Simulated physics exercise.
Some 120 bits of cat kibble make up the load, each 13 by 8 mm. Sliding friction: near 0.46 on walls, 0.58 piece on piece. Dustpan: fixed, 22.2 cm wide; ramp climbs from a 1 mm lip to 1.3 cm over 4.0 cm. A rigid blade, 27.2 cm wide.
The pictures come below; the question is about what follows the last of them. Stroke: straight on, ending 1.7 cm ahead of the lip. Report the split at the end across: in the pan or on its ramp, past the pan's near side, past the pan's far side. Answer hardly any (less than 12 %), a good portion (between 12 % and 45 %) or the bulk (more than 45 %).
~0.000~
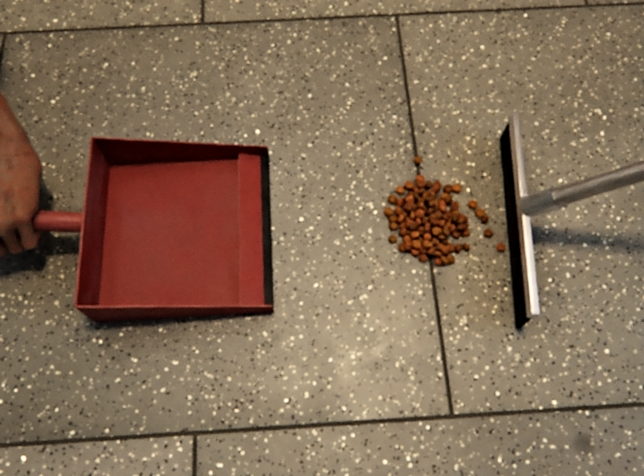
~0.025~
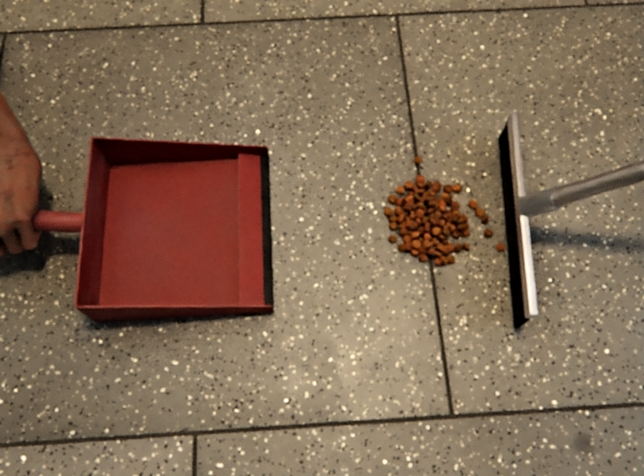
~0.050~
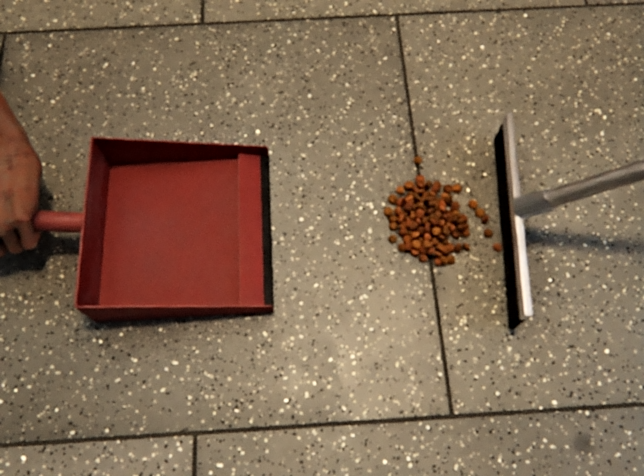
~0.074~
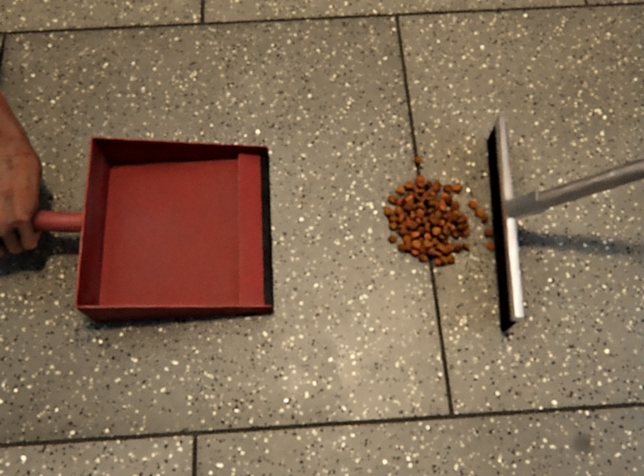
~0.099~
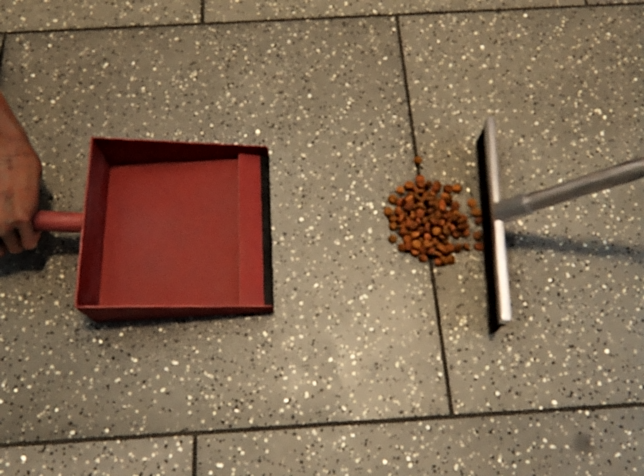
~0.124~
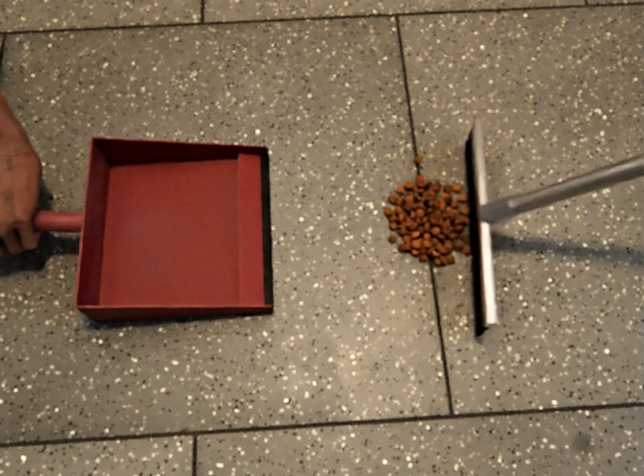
Pan: A good portion; near side: Hardly any; far side: Hardly any.
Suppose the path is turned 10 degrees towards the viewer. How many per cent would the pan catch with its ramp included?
My guess is some 15 percent.
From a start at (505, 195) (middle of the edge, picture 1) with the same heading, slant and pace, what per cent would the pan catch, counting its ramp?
It would come to about 30 in a hundred.
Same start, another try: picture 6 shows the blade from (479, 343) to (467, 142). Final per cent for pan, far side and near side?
Pan: 20, far side: 0, near side: 15.
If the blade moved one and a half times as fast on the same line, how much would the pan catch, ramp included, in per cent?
In that case some 50 per cent.
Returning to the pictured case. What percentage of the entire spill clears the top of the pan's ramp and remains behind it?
It comes to some 0 per cent.
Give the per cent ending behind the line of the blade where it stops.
Close to 0 percent.
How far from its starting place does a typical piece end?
I'd say near 20 cm.
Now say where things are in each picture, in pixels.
Blade from (532, 314) to (513, 120), moved 0.0 cm, 0 of the pieces shifted so far; middle of the pieces at (429, 218); pan at (172, 235), in the first frame.
Blade from (530, 314) to (512, 120), moved 0.2 cm, 0 of the pieces shifted so far; middle of the pieces at (429, 218), in the second frame.
Blade from (525, 315) to (507, 121), moved 0.9 cm, 1 of the pieces shifted so far; middle of the pieces at (429, 218), in the third frame.
Blade from (516, 317) to (500, 122), moved 1.9 cm, 1 of the pieces shifted so far; middle of the pieces at (429, 218), in the fourth frame.
Blade from (504, 319) to (489, 124), moved 3.4 cm, 4 of the pieces shifted so far; middle of the pieces at (429, 218), in the fifth frame.
Blade from (489, 322) to (476, 126), moved 5.2 cm, 14 of the pieces shifted so far; middle of the pieces at (429, 218); pan at (172, 235). The blade's pace is about 0.70 m/s, heading 8 degrees towards the viewer's side, in the sixth frame.
Then, at 0.30 s, middle of the blade 14 cm from the lip; 0 % over the lip, far side 0 %, near side 0 %.
After 0.41 s, middle of the blade 7 cm from the lip; 0 % over the lip, far side 0 %, near side 0 %.
After 0.66 s, middle of the blade 3 cm from the lip; 25 % over the lip, far side 0 %, near side 5 %.
At rest (1.0 s), pan 25 %, near side 5 %, far side 5 %, in front of the lip or behind the blade 70 %.
